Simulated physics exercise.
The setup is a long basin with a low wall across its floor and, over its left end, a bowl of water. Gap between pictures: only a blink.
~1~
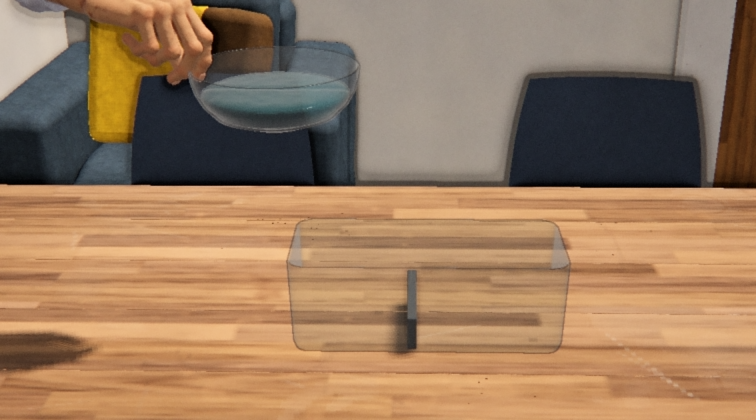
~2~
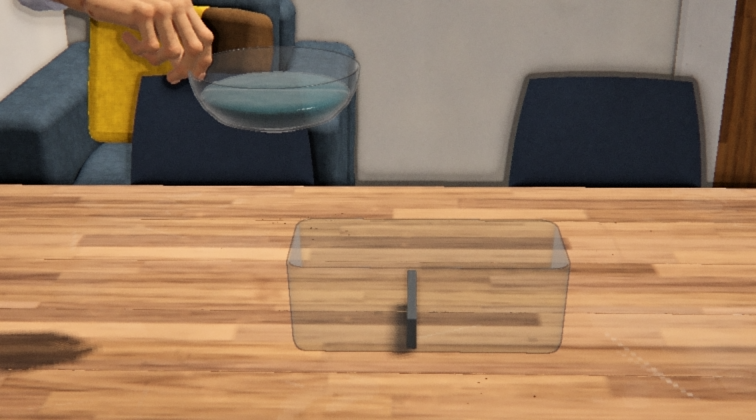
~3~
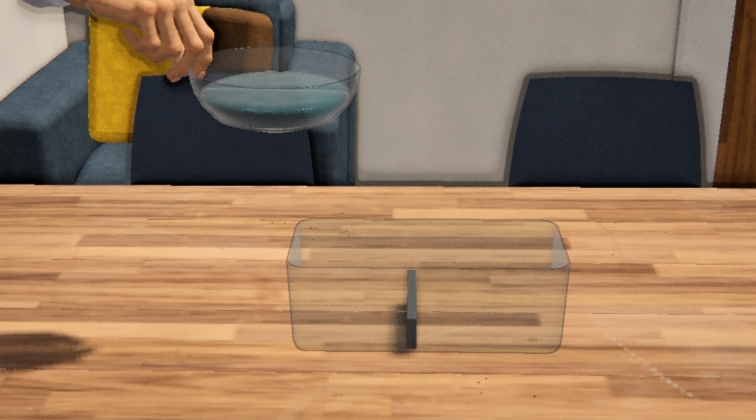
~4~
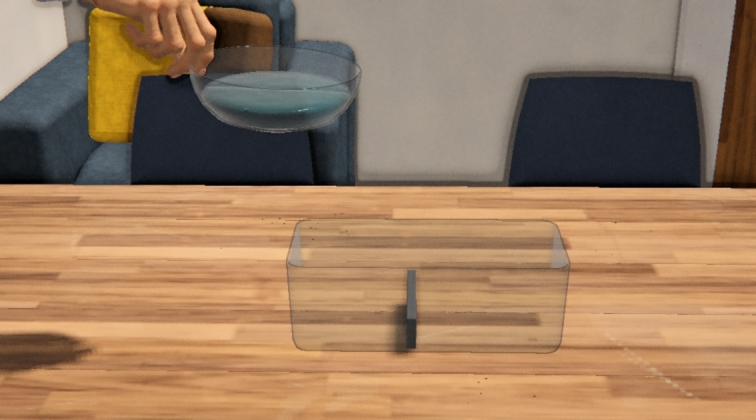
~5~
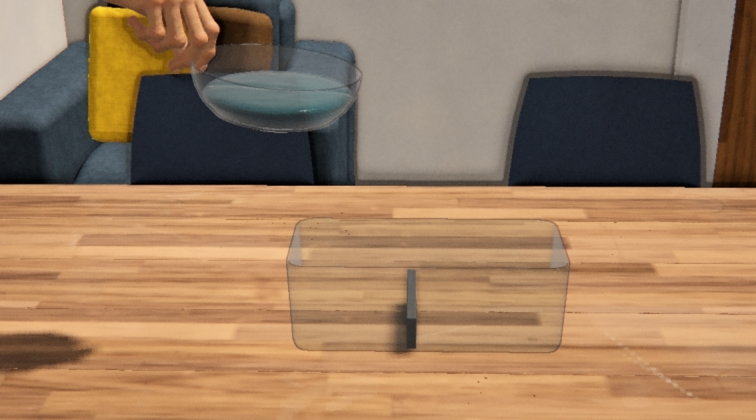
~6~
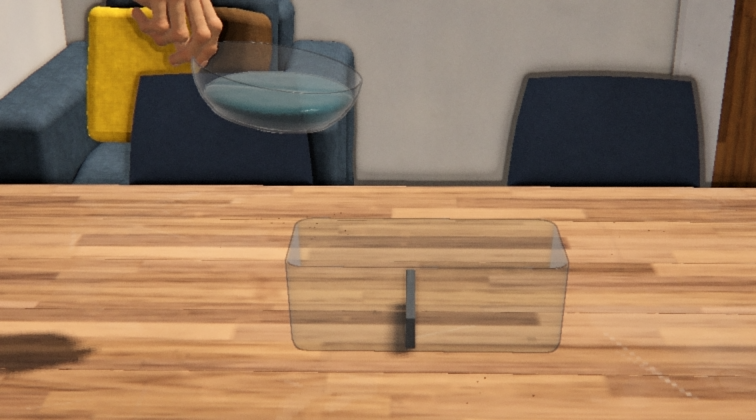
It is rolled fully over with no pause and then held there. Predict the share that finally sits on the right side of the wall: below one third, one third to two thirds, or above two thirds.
Right-side share: One third to two thirds.
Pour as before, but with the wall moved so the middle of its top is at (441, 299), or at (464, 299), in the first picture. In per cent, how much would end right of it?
Respectively 10 and 10 per cent, approximately.
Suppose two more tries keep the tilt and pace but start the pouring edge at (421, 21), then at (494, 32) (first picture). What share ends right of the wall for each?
85 % and 75 %.
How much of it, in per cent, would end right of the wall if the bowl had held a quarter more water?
Close to 55 per cent, more or less.
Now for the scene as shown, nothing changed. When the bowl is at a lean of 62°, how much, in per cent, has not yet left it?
Roughly 40 %.
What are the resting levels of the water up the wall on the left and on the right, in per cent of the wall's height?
On the left roughly 50, on the right roughly 30.
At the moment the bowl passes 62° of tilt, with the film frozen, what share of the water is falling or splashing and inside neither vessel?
Around 45 percent.
A moment on, the bowl is tipped part way and 41 per cent is still to pour, 5 is left of the wall and 9 right of it.
Next, the bowl is tipped on its side and 1 per cent is still to pour, 48 is left of the wall and 42 right of it.
Then the bowl is tipped right over and 0 per cent is still to pour, 56 is left of the wall and 43 right of it.
Later the bowl is tipped right over and 0 per cent is still to pour, 56 is left of the wall and 43 right of it.
In the end 56 per cent lies left of the wall, 43 right of it and 1 outside.
